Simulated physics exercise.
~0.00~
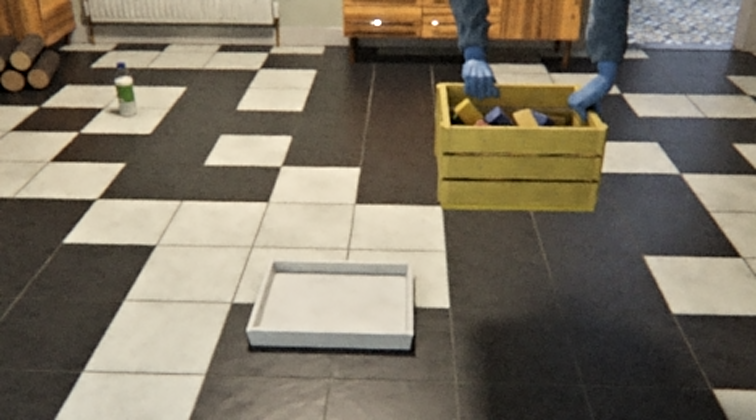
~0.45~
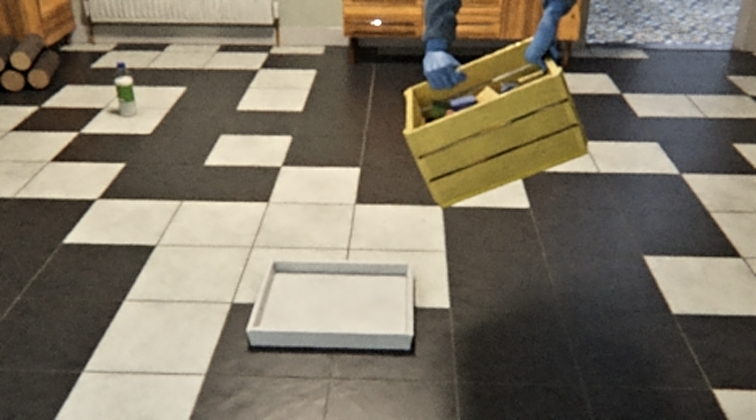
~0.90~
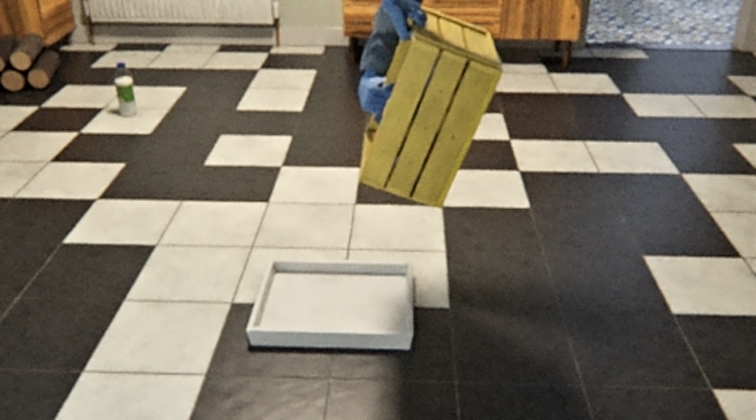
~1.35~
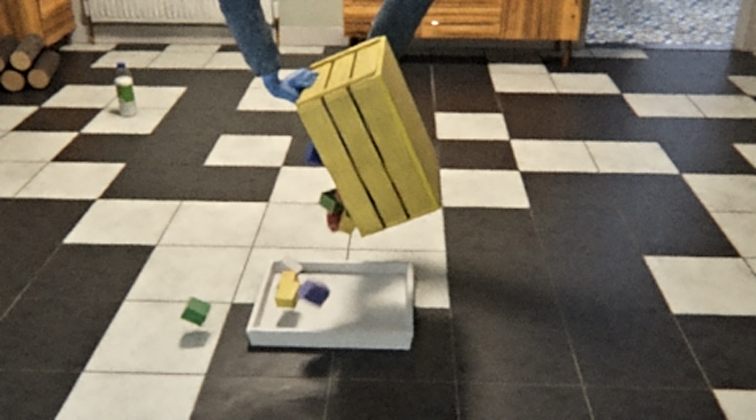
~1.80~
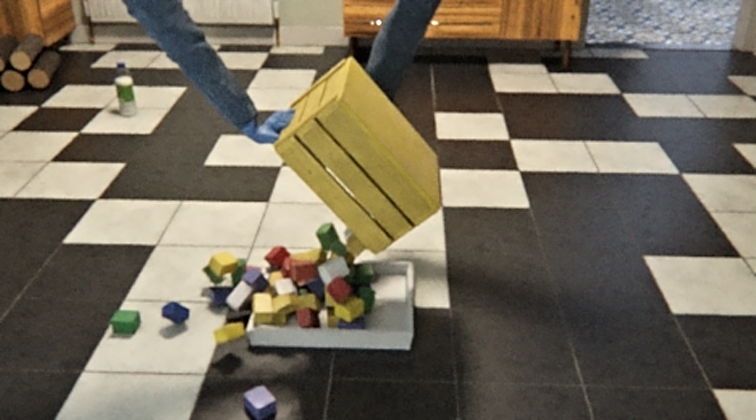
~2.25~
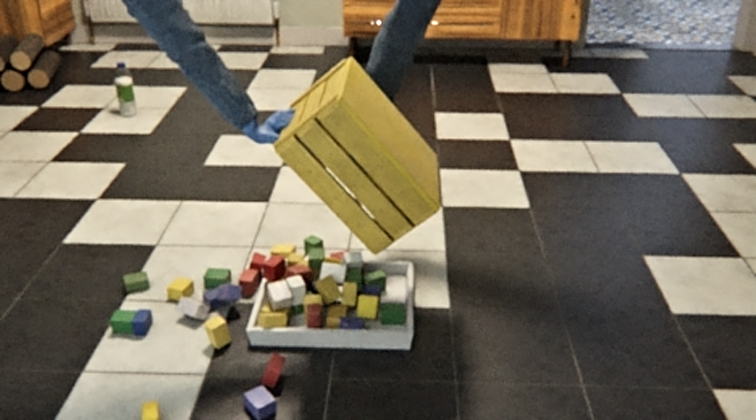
On a black and white tiled floor, a worker in blue gloves holds a yellow slatted crate filled with small coloured blocks, up and to the right of a shallow white tray. The worker tilts the crate and swings it left, until its slatted underside shows. As it tips past upright, the first blocks drop, some into the tray and a green one off to the left. The rest pour out in a tumbling heap near the tray's left side. At the end the crate is held still, upended, with many blocks piled in the tray and others scattered on the tiles, mostly to the left.
